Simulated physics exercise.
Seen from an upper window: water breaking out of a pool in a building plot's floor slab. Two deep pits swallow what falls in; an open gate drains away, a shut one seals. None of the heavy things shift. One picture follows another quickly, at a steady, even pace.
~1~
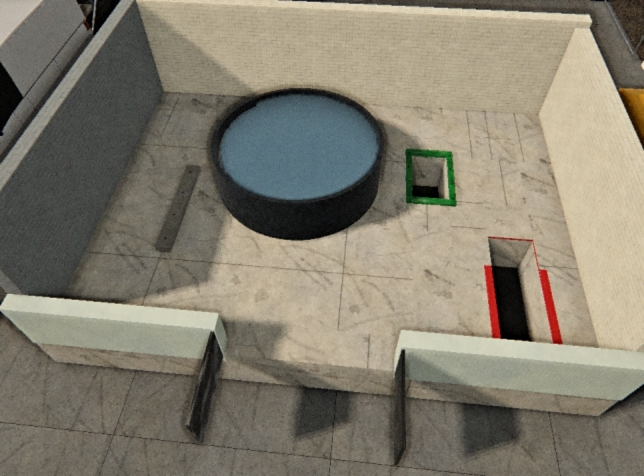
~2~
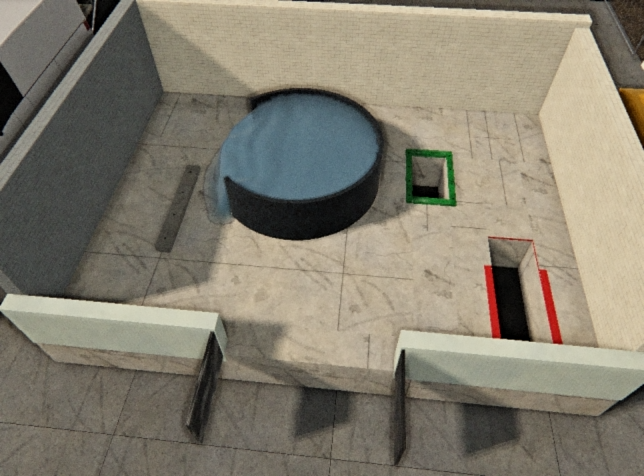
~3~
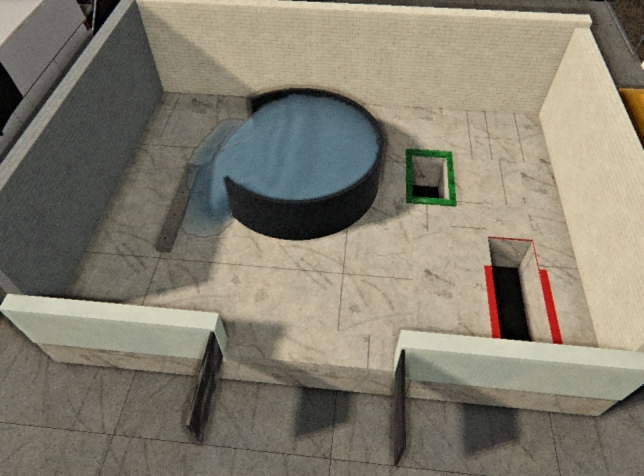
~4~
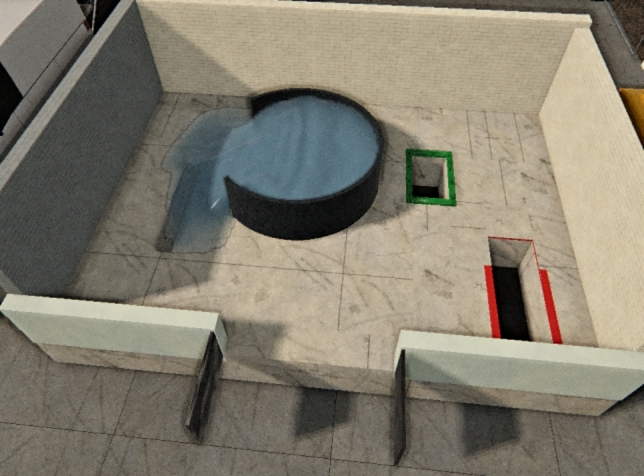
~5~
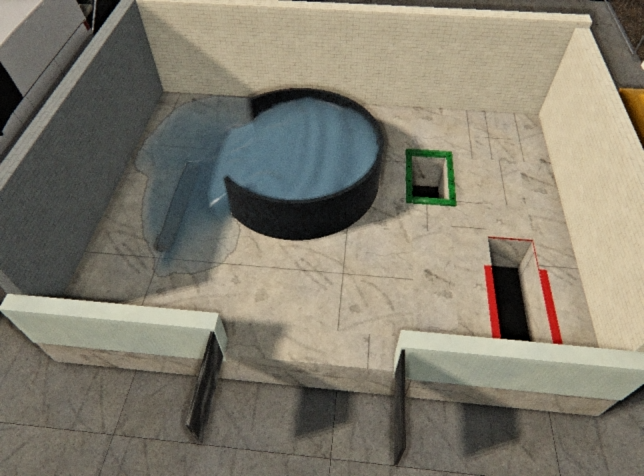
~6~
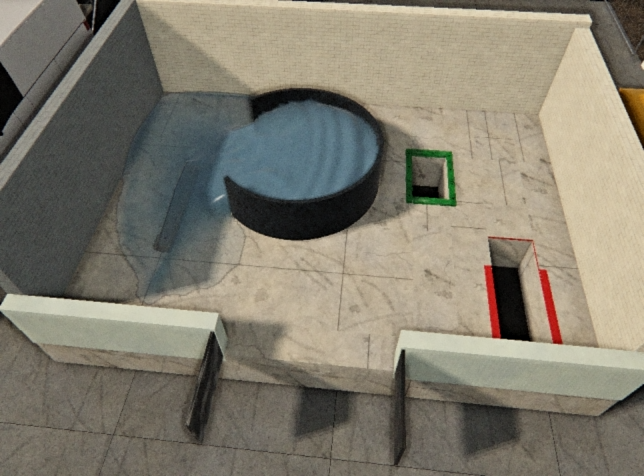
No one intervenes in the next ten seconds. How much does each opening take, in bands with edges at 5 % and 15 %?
The gate is going to fail to land outside five to fifteen per cent; the red pit is going to fail to stay at fifteen per cent or less; the green pit is going to fail to get to five per cent.
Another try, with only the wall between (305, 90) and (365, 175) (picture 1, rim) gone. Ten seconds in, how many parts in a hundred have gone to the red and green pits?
Estimates in per cent: Red 35, green 30.
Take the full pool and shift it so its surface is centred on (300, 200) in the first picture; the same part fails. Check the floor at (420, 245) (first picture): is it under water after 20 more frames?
Untouched.
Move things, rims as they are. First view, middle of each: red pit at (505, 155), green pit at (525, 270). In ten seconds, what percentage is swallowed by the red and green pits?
Red: 20 %; green: 8 %.
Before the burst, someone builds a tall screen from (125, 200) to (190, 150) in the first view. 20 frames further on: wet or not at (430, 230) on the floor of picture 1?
Waterless.
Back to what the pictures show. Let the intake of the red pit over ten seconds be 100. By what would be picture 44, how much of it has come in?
Some 20 per cent.
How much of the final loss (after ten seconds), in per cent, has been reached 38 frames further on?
I'd say about 30 per cent.
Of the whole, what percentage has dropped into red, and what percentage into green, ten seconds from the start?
Approximate shares: 26 per cent and 2 per cent.
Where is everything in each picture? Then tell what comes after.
In the first frame, still water in the round tank at (298, 143).
In the second frame, the front is at a hidden place, out from the gap at (223, 162).
In the third frame, water pours out at (223, 163) and has run to a hidden place.
In the fourth frame, the front is at (174, 249), out from the gap at (224, 164).
In the fifth frame, the front is at (162, 273), out from the gap at (224, 165).
In the sixth frame, water pours out at (224, 165) and has run to (149, 298).
A moment on, water covers 30 % of the floor; the gate 0 %, the red pit 0 %, the green pit 0 %.
Next, water covers 35 % of the floor; the gate 0 %, the red pit 0 %, the green pit 0 %.
Then, water covers 60 % of the floor; the gate 1 %, the red pit 0 %, the green pit 0 %.
Later, water covers 95 % of the floor; the gate 5 %, the red pit 5 %, the green pit 1 %.
In the end, water covers 100 % of the floor; the gate 10 %, the red pit 25 %, the green pit 2 %.
